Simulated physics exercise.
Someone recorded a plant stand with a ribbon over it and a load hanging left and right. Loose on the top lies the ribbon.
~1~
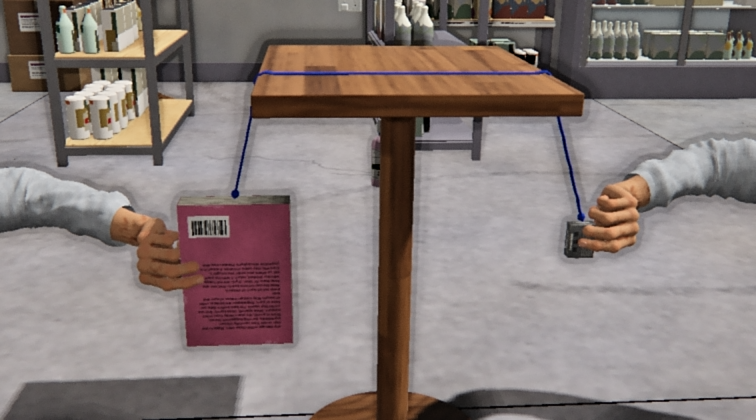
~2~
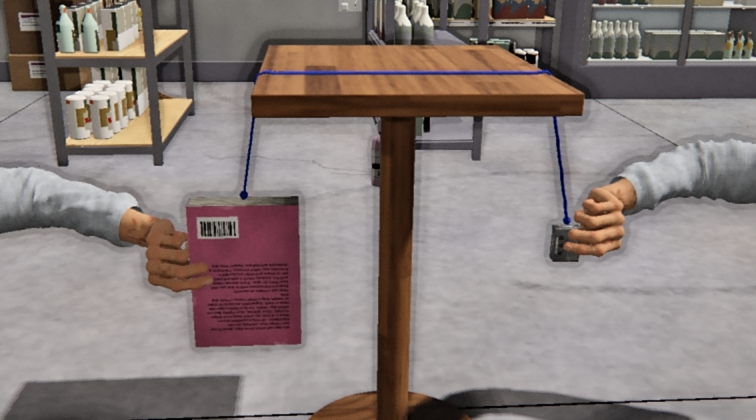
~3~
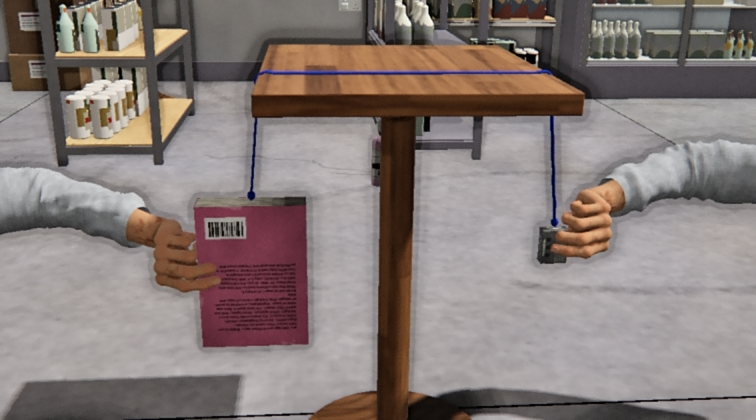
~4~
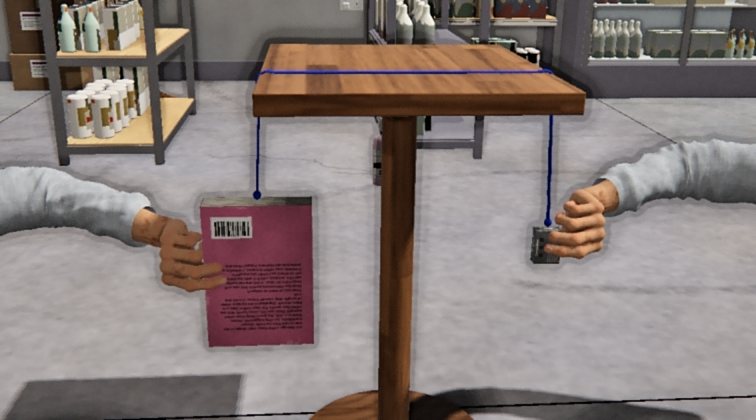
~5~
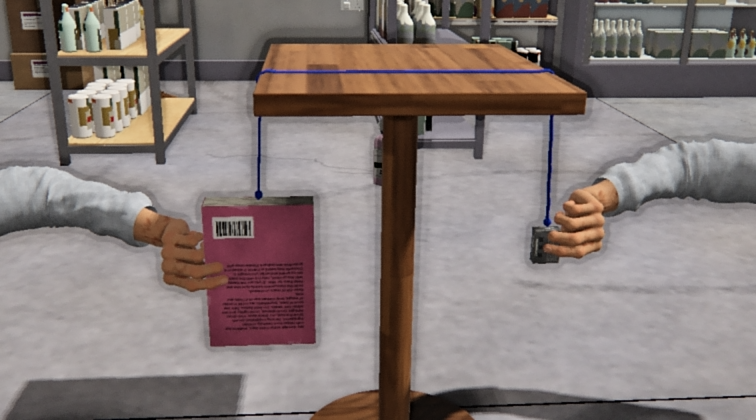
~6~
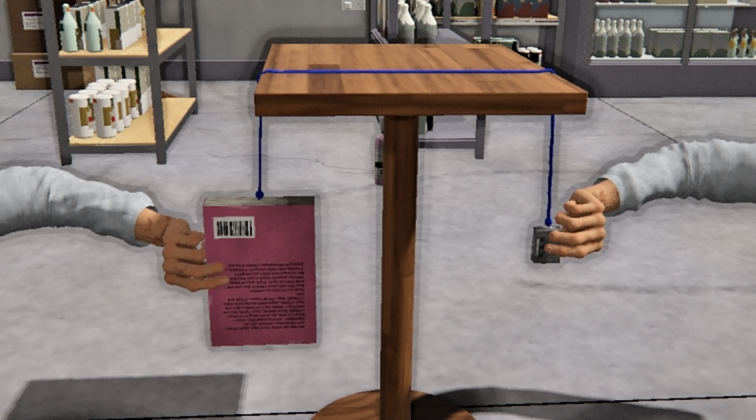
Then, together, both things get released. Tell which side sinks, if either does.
The left side sinks.
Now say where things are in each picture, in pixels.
In the first frame, left book (238, 272); right matchbox (580, 240); ribbon over the top (425, 73).
In the second frame, left book (246, 272); right matchbox (566, 243).
In the third frame, left book (254, 273); right matchbox (553, 245).
In the fourth frame, left book (260, 273); right matchbox (546, 245).
In the fifth frame, left book (261, 272); right matchbox (546, 245).
In the sixth frame, left book (262, 272); right matchbox (547, 245); ribbon over the top (428, 72).
Then, 0.44 s after the last picture, left book down on the floor; right matchbox pulled up onto the top.
Then, 0.96 s after the last picture, left book down on the floor; right matchbox pulled up onto the top near (485, 50).
Then, 1.48 s after the last picture, left book down on the floor; right matchbox lower near (145, 301).
At rest, left book down on the floor; right matchbox down on the floor. The ribbon sinks on the left side.
